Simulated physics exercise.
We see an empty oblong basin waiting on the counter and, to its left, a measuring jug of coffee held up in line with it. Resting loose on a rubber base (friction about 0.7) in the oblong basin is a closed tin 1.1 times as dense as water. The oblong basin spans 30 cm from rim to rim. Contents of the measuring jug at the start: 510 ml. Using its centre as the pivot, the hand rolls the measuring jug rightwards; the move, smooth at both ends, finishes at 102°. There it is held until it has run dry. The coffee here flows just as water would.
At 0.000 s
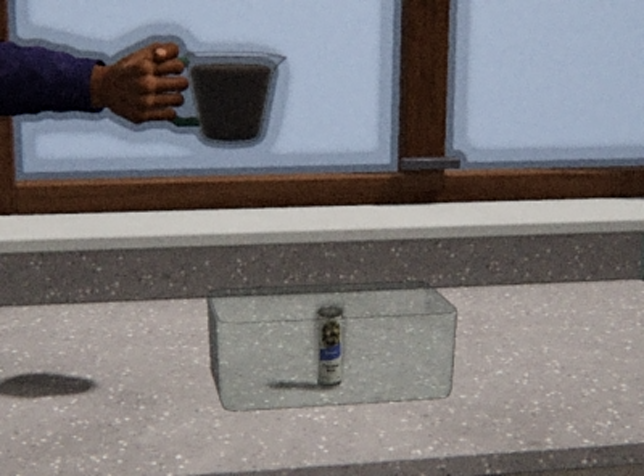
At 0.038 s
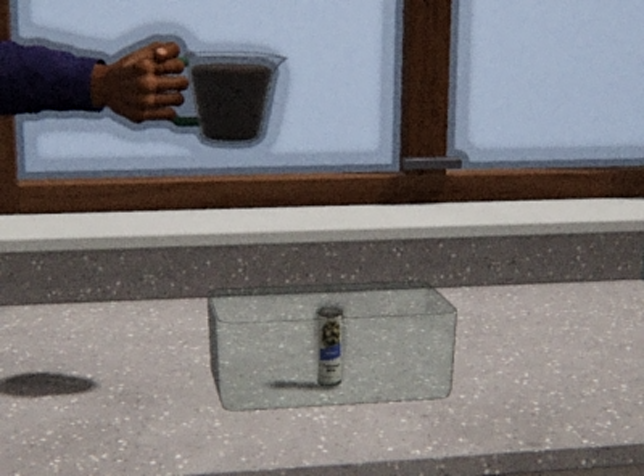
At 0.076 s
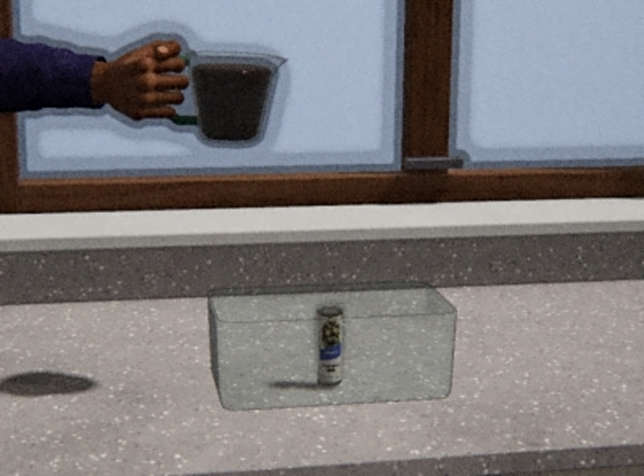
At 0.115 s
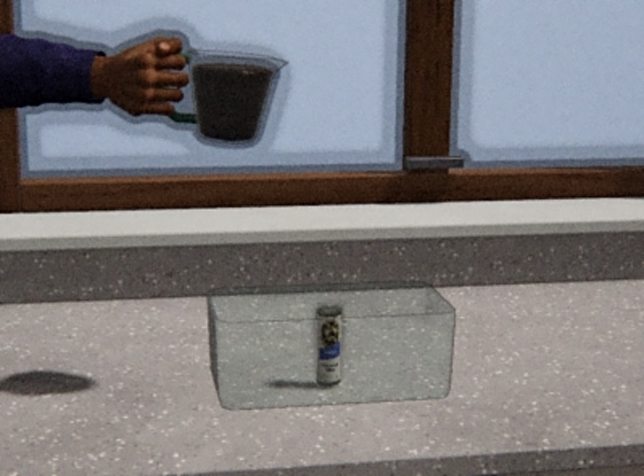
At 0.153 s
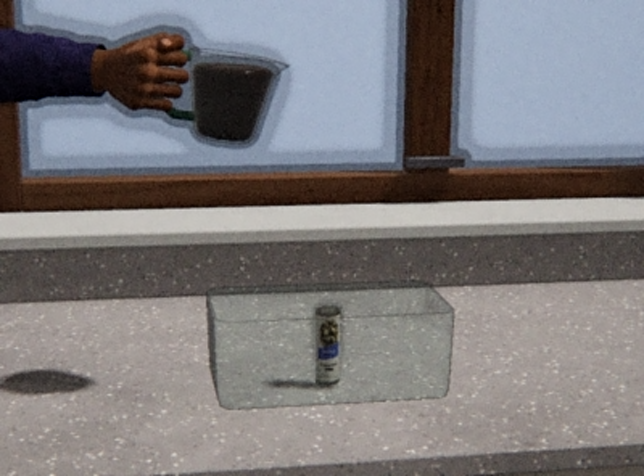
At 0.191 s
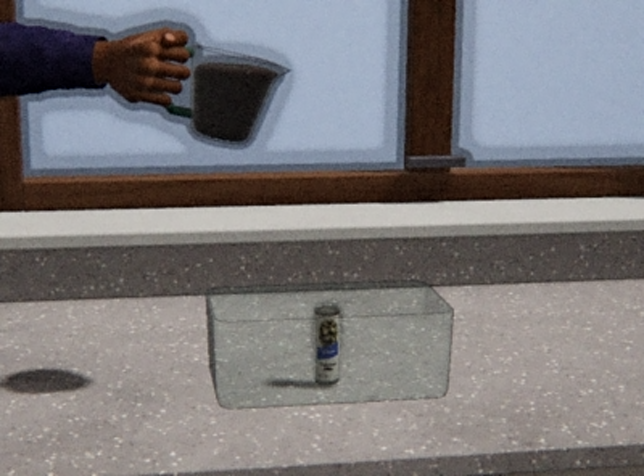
The footage shows a hand holding a measuring jug of dark liquid up to the left of a clear oblong basin with a small tin standing inside, then slowly tilting the jug slightly to the right.
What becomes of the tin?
Not tipped.
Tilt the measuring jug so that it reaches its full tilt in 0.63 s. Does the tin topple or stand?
In that case the tin stays vertical.
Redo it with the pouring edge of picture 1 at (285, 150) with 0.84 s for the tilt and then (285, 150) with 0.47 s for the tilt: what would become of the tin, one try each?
Try 1: Tipped over; try 2: Tipped over.
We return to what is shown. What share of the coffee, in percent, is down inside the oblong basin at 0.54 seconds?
Close to 1 in a hundred.
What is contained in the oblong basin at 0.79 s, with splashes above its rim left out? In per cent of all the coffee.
Reading: Approx. 52 %.
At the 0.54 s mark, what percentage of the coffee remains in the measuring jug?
Fraction remaining: Approx. 66 per cent.
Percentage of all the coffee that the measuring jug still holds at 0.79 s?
Close to 12 percent of the total.
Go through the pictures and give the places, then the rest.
In the first frame, tilt 0°; pouring edge (287, 56); surface from (189, 67) to (271, 67); the oblong basin's rim runs from (213, 308) to (442, 297); the tin's top is at (330, 315).
In the second frame, tilt 1°; pouring edge (288, 57); surface from (190, 68) to (271, 68).
In the third frame, tilt 2°; pouring edge (288, 58); surface from (191, 67) to (272, 69).
In the fourth frame, tilt 5°; pouring edge (289, 61); surface from (191, 66) to (273, 69).
In the fifth frame, tilt 8°; pouring edge (290, 65); surface from (193, 66) to (274, 70).
In the sixth frame, tilt 12°; pouring edge (292, 69); surface from (195, 67) to (277, 71).
After 0.54 s the tilt is 72° and 66 per cent is still to pour; the tin stands where it began.
After 0.79 s the tilt is 101° and 12 per cent is still to pour; the tin stands where it began.
After 1.05 s the tilt is 102° and 0 per cent is still to pour; the tin stands where it began.
After 1.34 s the tilt is 102° and 0 per cent is still to pour; the tin stands where it began.
In the end the tin stands where it began.
